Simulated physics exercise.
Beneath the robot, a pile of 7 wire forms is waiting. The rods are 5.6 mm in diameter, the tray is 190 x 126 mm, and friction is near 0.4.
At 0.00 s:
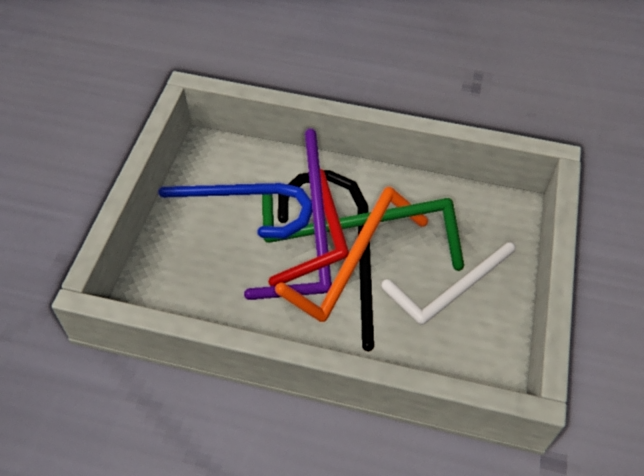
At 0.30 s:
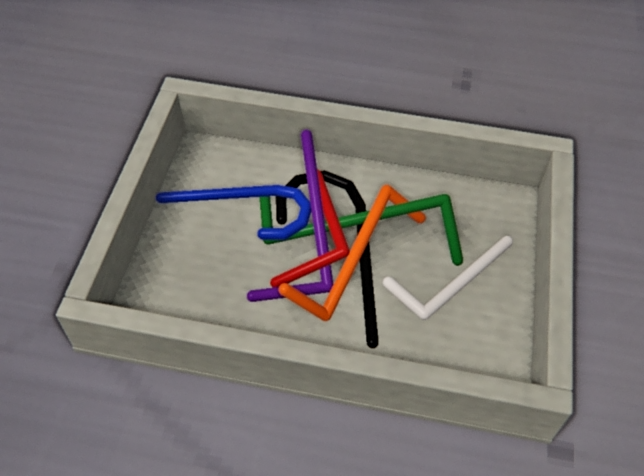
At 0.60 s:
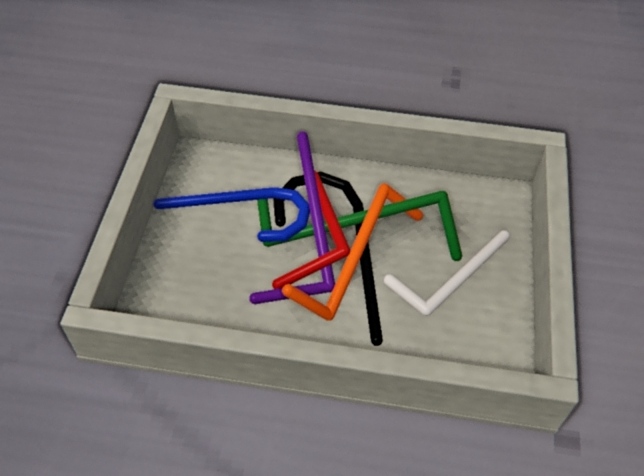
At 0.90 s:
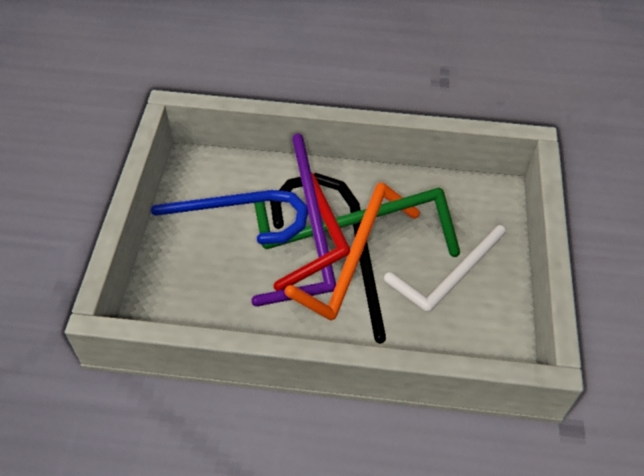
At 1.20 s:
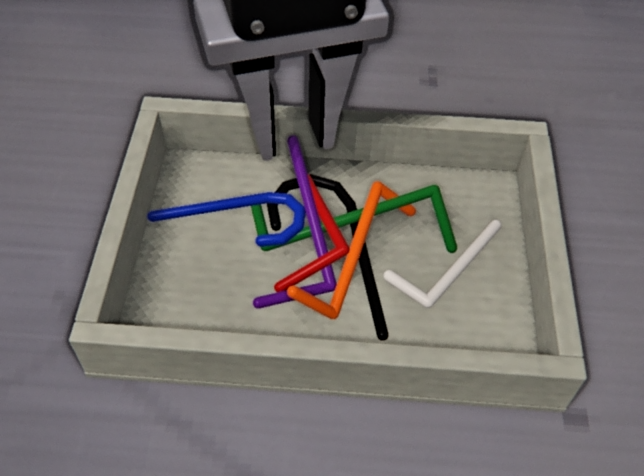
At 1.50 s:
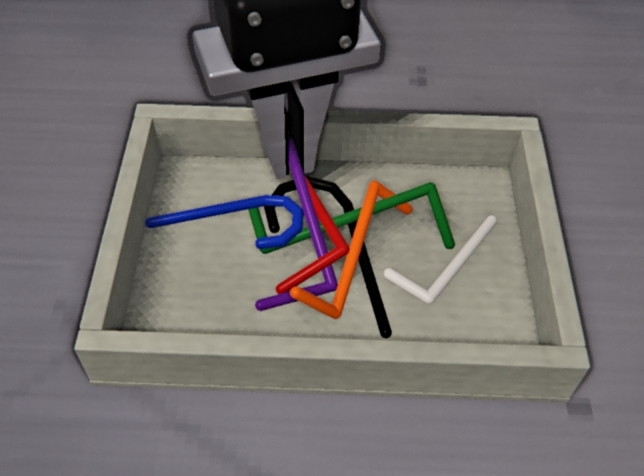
The view drifts gradually around a pale tray holding seven tangled, bent rods in different colours, which lie still against one another. A robot gripper then comes down from the top with its fingers apart, reaches the upper end of the purple rod, and closes on it.
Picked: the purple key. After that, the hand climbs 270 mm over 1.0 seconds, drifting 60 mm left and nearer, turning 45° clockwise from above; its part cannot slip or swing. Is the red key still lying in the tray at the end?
No, it went up.
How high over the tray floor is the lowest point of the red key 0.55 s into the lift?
Height: Approx. 120 mm.
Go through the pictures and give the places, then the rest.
The first picture shows fingers out of view, 209 mm above the grip; red key from (274, 281) to (319, 174); purple key from (250, 294) to (311, 134).
The second picture shows fingers out of view, 209 mm above the grip; orange crank from (420, 218) to (285, 290), passing over black hook; white key from (389, 282) to (507, 242).
The third picture shows fingers out of view, 195 mm above the grip; green crank from (457, 256) to (262, 194), passing under blue hook; purple key from (255, 298) to (303, 137).
The fourth picture shows fingers out of view, 104 mm above the grip; black hook from (279, 224) to (380, 338), passing under blue hook, under orange crank; blue hook from (262, 239) to (156, 210), passing over black hook, over green crank.
The fifth picture shows fingers (293, 122) 13 mm above the grip; red key from (280, 287) to (305, 179).
The sixth picture shows fingers (289, 145) closed on the purple key; red key from (281, 289) to (302, 181); purple key from (261, 305) to (289, 143).
After 1.80 s, lowest point more than 20 mm over the tray floor, purple key 58 mm, red key 29 mm.
After 2.05 s, lowest point more than 20 mm over the tray floor, purple key 159 mm, red key 124 mm.
After 2.50 s, lowest point more than 20 mm over the tray floor, purple key 273 mm, red key 235 mm.
End, hanging purple key 273 mm, red key 235 mm; the other 5 are down.
